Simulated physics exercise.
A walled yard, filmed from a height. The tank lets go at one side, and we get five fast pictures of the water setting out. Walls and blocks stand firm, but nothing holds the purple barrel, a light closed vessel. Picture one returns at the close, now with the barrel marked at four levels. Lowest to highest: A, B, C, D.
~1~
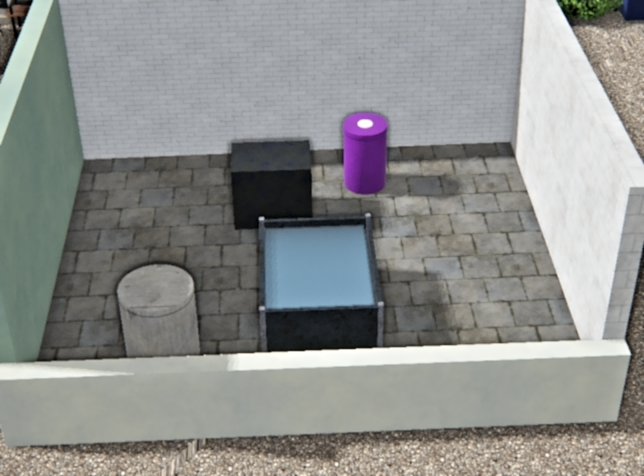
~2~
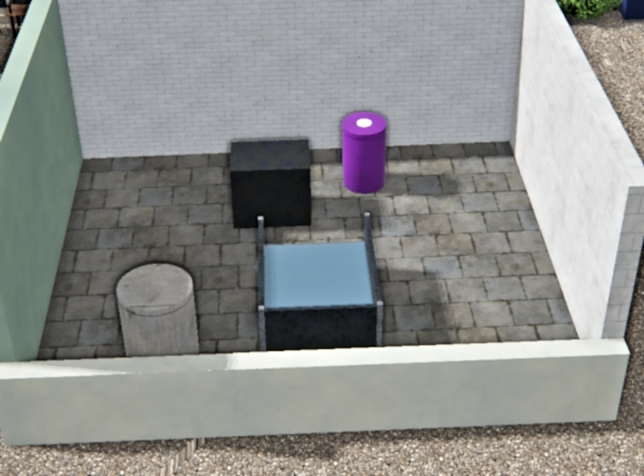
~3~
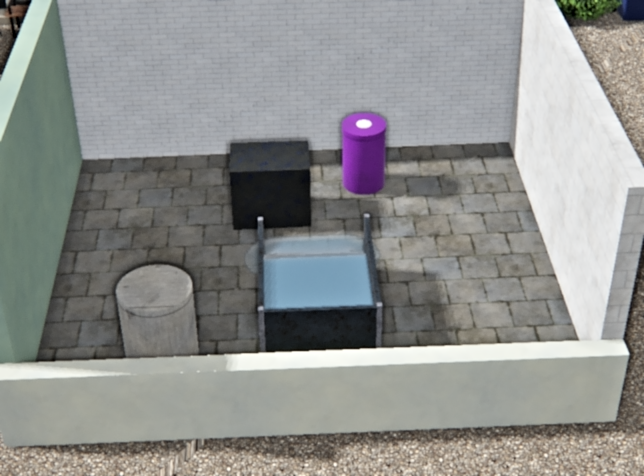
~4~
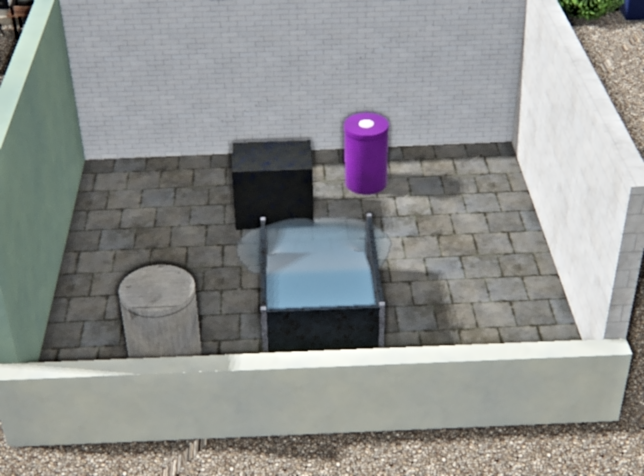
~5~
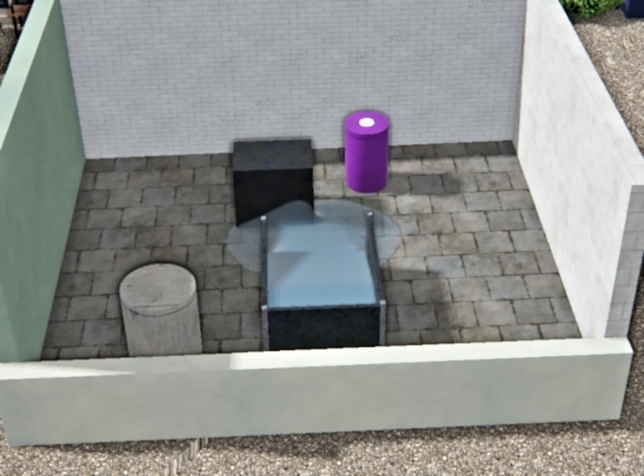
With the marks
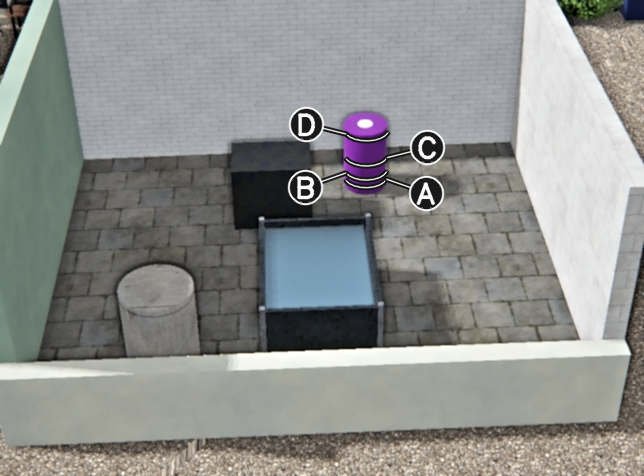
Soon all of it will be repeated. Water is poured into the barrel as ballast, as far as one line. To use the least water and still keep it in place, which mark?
Choose C.
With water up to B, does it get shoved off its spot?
Yes, it does.
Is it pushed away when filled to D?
No, not at all.
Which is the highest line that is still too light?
Line B.
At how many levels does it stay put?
Two.
In white, A at (367, 187); B at (367, 180); C at (367, 165); D at (368, 140); from the bottom up A, B, C, D.
Choosing A, it is pushed about 3 times its own width away.
Choosing B, it is pushed about half its own width away.
Choosing C, it does not move.
Choosing D, it does not move.
